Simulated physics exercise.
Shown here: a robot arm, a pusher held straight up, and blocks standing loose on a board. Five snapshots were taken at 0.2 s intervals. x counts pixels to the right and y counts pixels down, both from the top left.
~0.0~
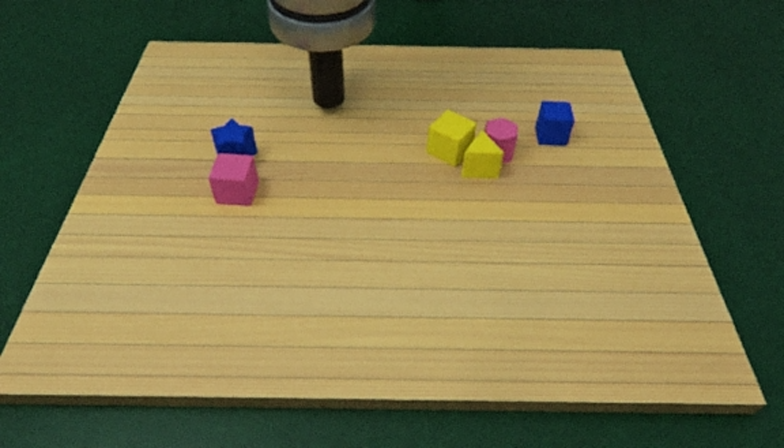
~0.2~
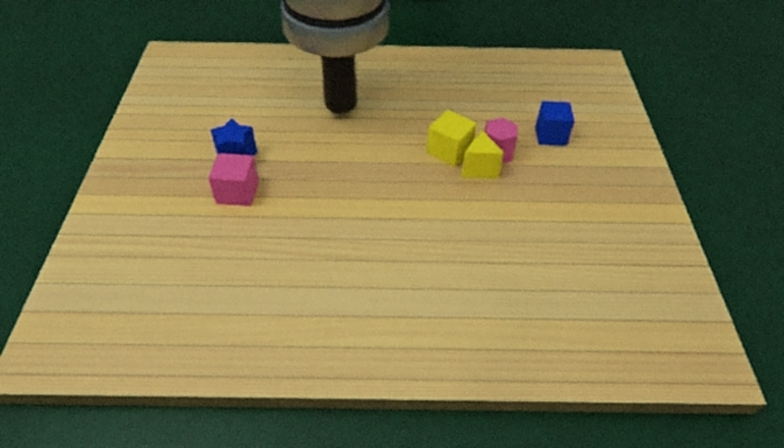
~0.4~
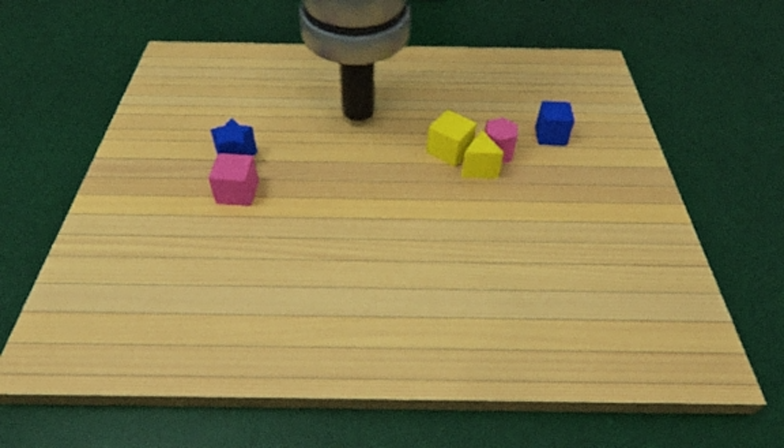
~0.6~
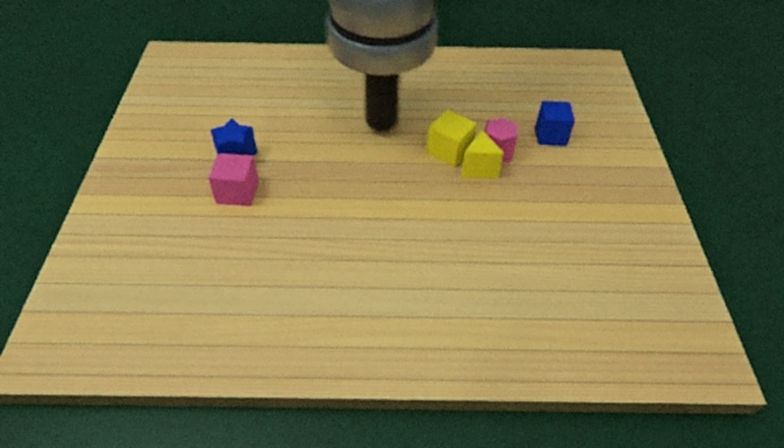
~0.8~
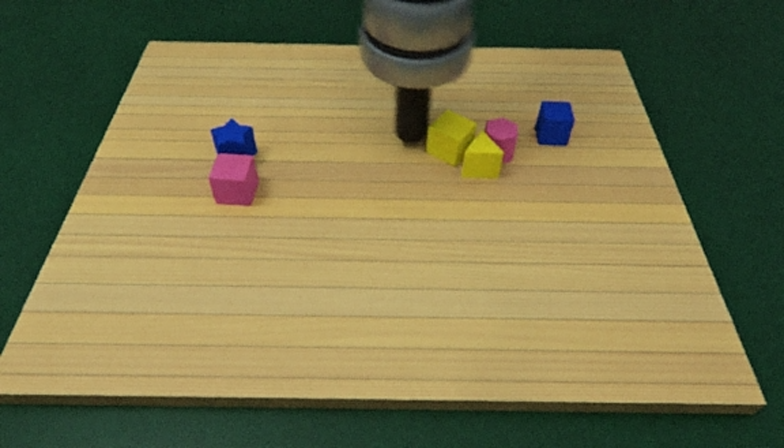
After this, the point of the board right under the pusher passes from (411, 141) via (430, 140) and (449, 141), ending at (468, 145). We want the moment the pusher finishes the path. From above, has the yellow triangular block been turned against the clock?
That would be a no.
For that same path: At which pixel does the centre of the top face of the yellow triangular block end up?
At the end it should sit near (509, 159).
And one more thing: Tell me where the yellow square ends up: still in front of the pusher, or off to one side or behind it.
At that point it is up front.
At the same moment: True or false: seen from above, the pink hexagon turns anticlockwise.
True
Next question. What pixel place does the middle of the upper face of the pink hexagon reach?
The answer is (537, 136).
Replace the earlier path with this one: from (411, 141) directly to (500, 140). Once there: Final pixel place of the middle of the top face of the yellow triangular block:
(516, 160)
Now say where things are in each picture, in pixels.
In the first picture, pusher tip at (329, 100); block tops, yellow square at (453, 124); yellow triangular block at (484, 144); pink hexagon at (502, 128).
In the second picture, pusher at (341, 105); blocks unchanged.
In the third picture, pusher at (358, 112); blocks unchanged.
In the fourth picture, pusher at (382, 121); blocks unchanged.
In the fifth picture, pusher at (411, 133); yellow square at (453, 124); yellow triangular block at (484, 144); pink hexagon at (502, 128).
The first path, step by step. Halfway along, pusher at (440, 132); yellow square at (473, 128); yellow triangular block at (491, 147); pink hexagon at (514, 130).
At the end, pusher at (469, 137); yellow square at (499, 137), turned 25° clockwise; yellow triangular block at (509, 159), turned 30° clockwise; pink hexagon at (537, 136), turned 40° anticlockwise.
